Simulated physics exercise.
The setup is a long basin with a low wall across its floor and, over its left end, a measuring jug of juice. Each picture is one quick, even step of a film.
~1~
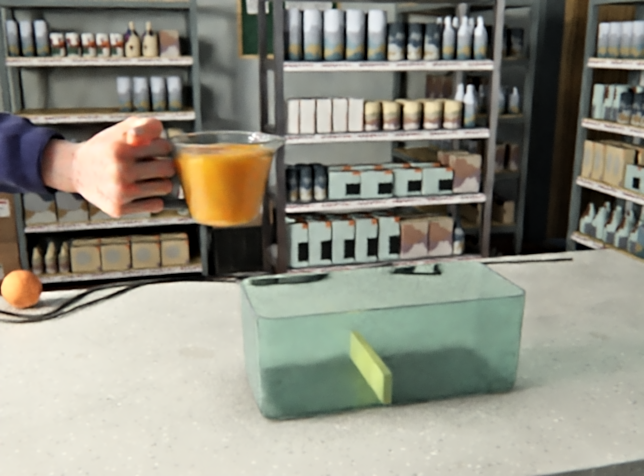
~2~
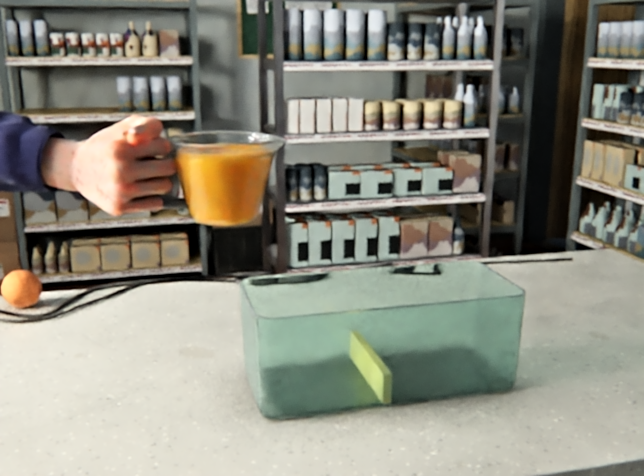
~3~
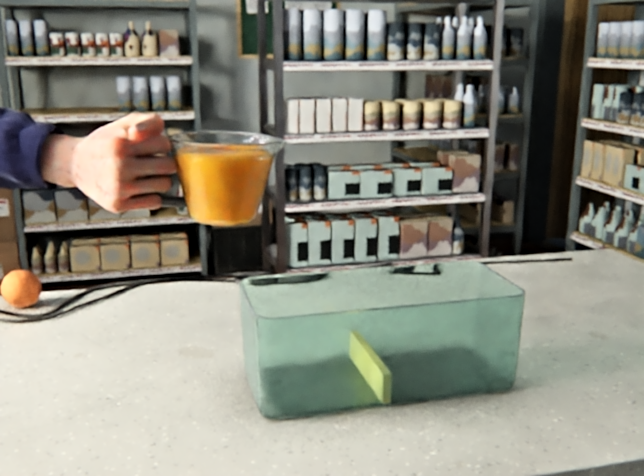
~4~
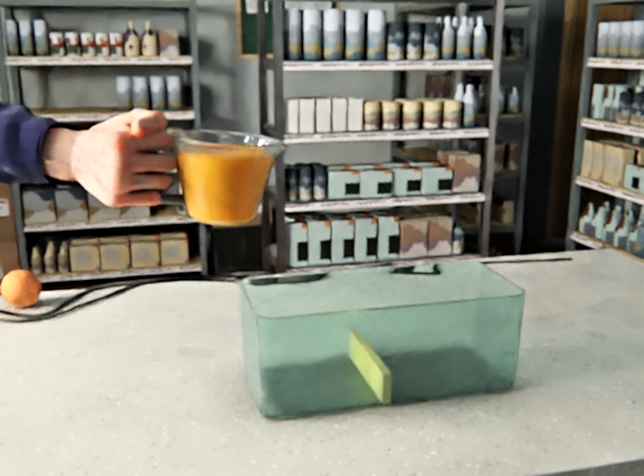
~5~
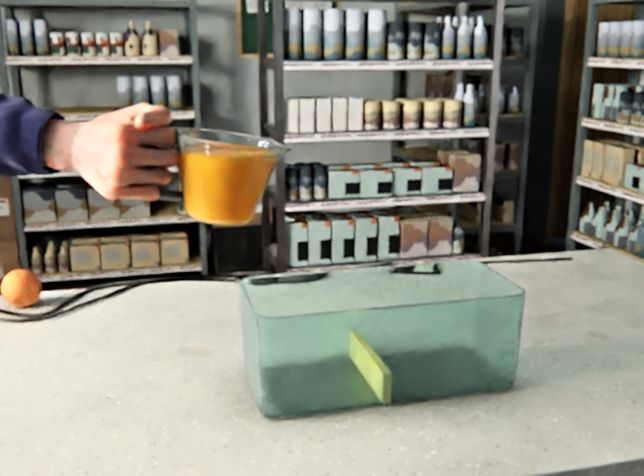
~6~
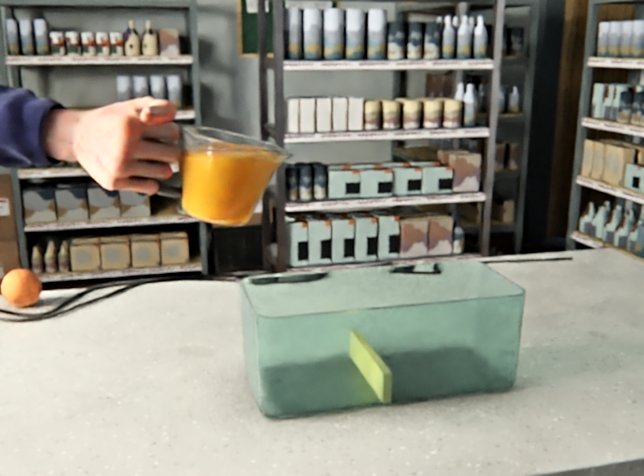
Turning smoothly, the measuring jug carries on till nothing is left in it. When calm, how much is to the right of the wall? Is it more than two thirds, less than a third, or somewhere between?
Most likely the right of the wall will hold too little for one third.
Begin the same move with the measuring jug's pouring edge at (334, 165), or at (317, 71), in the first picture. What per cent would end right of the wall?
Roughly 50 per cent, then roughly 55 per cent.
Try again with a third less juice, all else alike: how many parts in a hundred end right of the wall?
5 per cent.
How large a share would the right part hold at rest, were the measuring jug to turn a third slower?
It comes to some 5 per cent.
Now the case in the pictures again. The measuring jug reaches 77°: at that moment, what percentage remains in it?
It comes to 50 per cent or so.
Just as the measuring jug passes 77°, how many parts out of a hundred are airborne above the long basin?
Airborne fraction: Approx. 30 %.
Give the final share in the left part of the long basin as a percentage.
It is close to 90 per cent.
A moment on, the measuring jug is tipped on its side and 52 per cent is still to pour, 15 is left of the wall and 0 right of it.
Next, the measuring jug is tipped right over and 4 per cent is still to pour, 84 is left of the wall and 1 right of it.
Then the measuring jug is tipped right over and 0 per cent is still to pour, 92 is left of the wall and 6 right of it.
Later the measuring jug is tipped right over and 0 per cent is still to pour, 92 is left of the wall and 6 right of it.
In the end 92 per cent lies left of the wall, 6 right of it and 2 outside.
